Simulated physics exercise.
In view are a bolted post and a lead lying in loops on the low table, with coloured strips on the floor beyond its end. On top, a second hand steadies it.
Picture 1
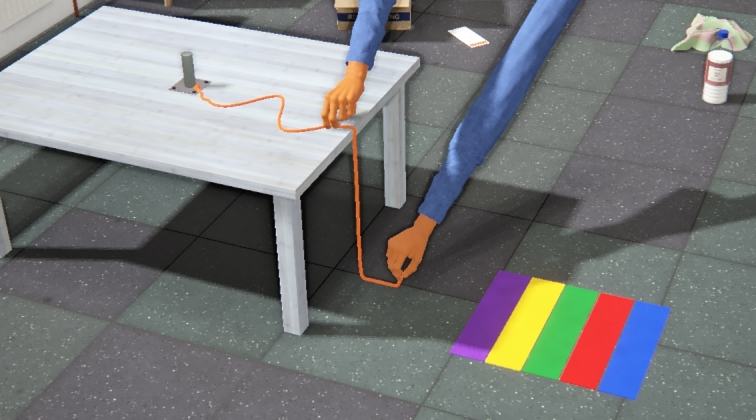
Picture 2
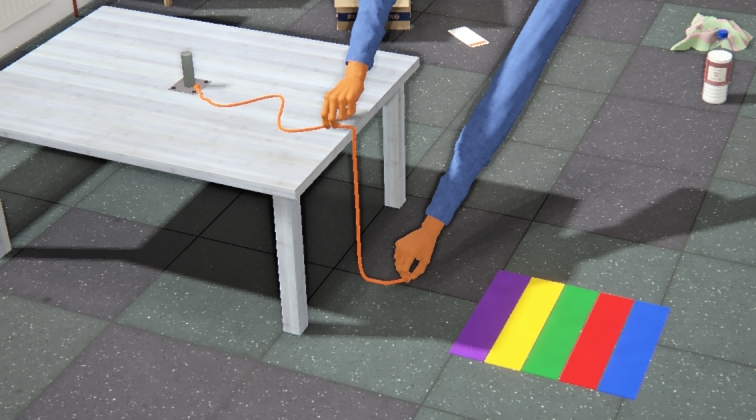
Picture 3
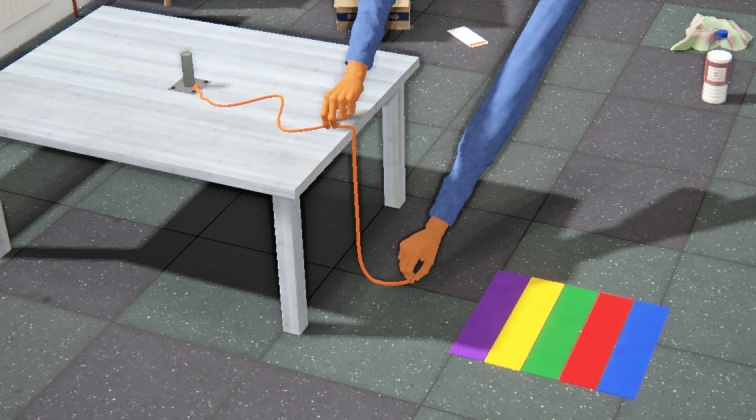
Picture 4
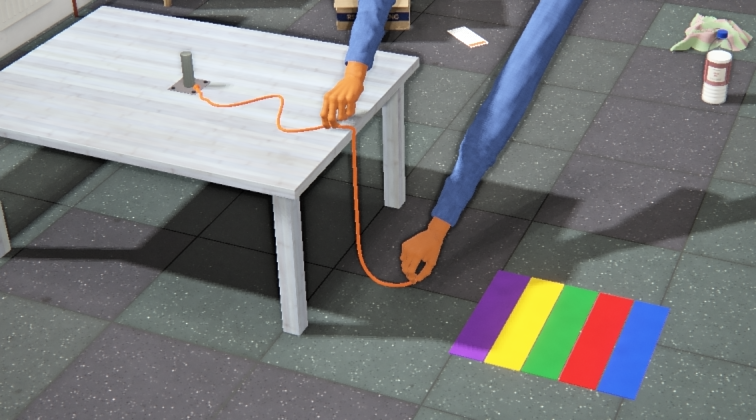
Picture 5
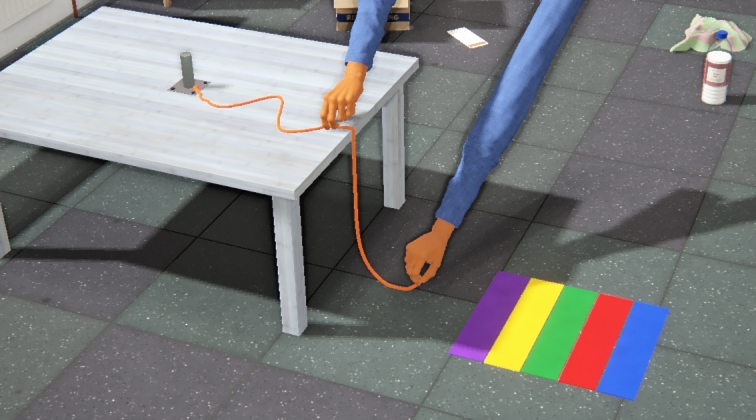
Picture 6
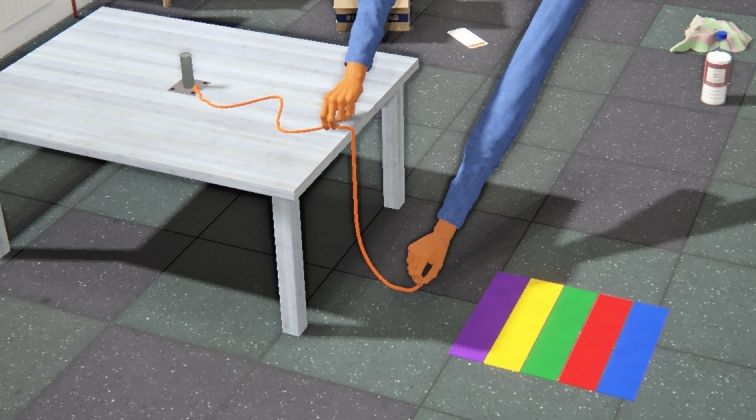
Hand drawing the end of an orange cord slightly right near coloured floor strips, while another holds it at the table edge.
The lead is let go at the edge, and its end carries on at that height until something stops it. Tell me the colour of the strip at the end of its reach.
It is red.
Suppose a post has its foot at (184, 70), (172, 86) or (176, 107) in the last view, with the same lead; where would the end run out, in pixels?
Somewhere near (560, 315), (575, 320) and (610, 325), in that order.
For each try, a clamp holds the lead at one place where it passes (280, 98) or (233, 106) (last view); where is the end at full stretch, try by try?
Per try (px, approx.): (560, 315), (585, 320).
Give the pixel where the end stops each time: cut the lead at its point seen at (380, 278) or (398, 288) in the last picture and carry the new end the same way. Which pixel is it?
(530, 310) and (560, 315).
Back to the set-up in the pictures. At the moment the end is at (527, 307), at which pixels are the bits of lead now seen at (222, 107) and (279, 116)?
About (245, 98) for the first point; the other lies about (331, 120).
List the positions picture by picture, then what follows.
End (402, 276); purple (476, 341); yellow (511, 350); green (548, 359); red (585, 368); blue (623, 377), in the first picture.
End (410, 278); lead through (208, 100) (275, 96) (281, 128) (352, 130) (357, 200) (360, 261), in the second picture.
End (414, 279), in the third picture.
End (416, 280); lead through (207, 100) (275, 96) (280, 128) (351, 130) (356, 200) (362, 262), in the fourth picture.
End (420, 282), in the fifth picture.
End (422, 282); lead through (207, 101) (274, 97) (280, 129) (351, 131) (356, 201) (369, 263), in the sixth picture.
Soon after, end near (527, 307); over yellow.
After that, end near (572, 317); over green.
At the stop, end near (598, 323); over red. It gets as far as the red strip.
